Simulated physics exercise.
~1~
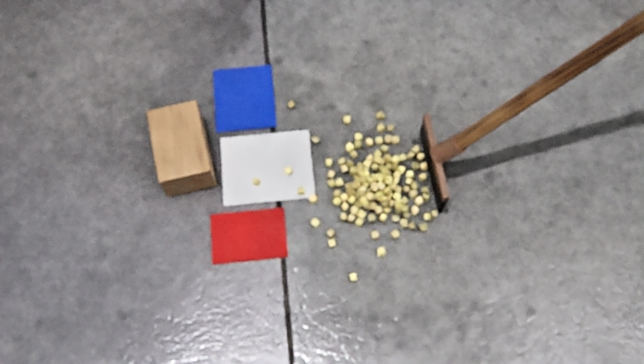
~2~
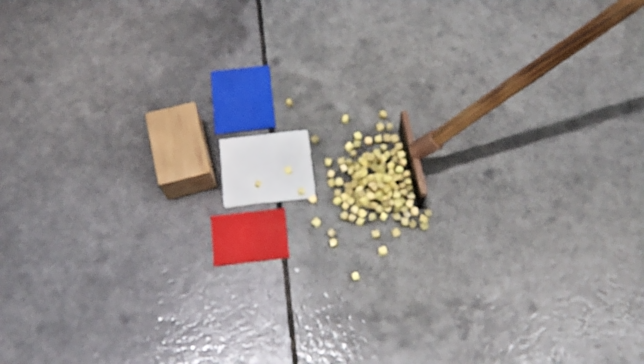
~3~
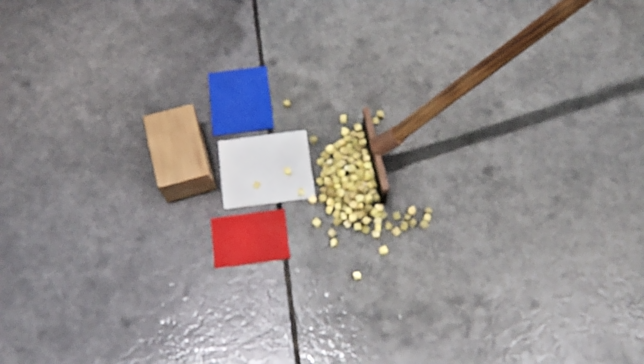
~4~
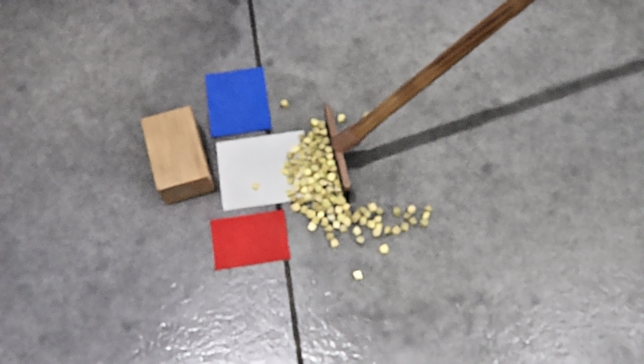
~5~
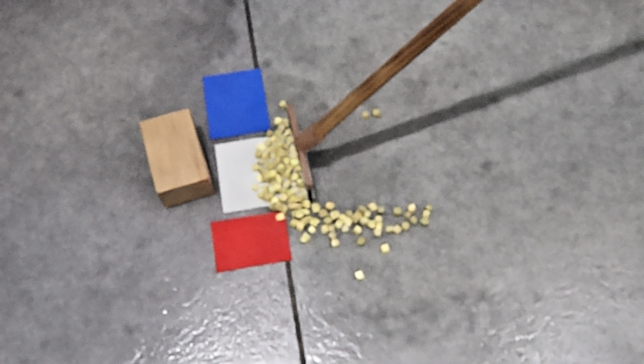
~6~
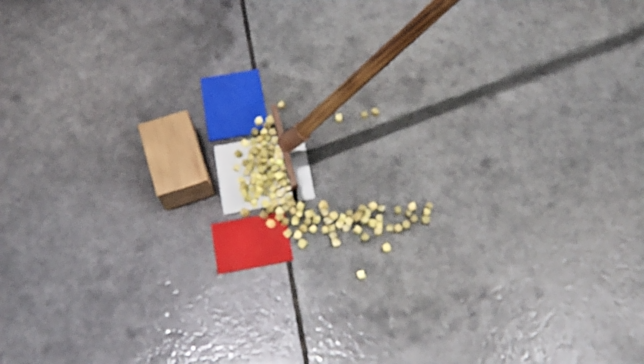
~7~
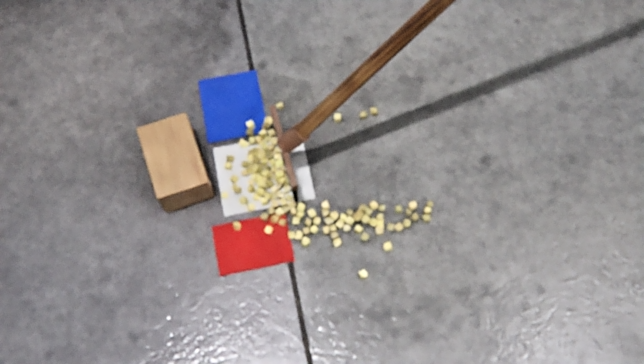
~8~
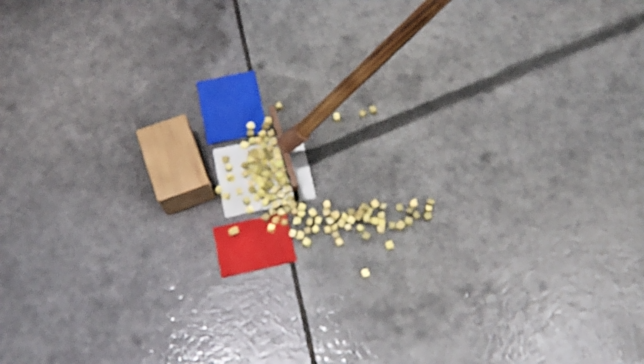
The footage shows a squeegee pushing a pile of small yellowish cubes left across a grey floor toward coloured sheets and a fixed block. The blade stops over the white sheet, leaving many cubes there, a few on the red, and others trailing off to the right.
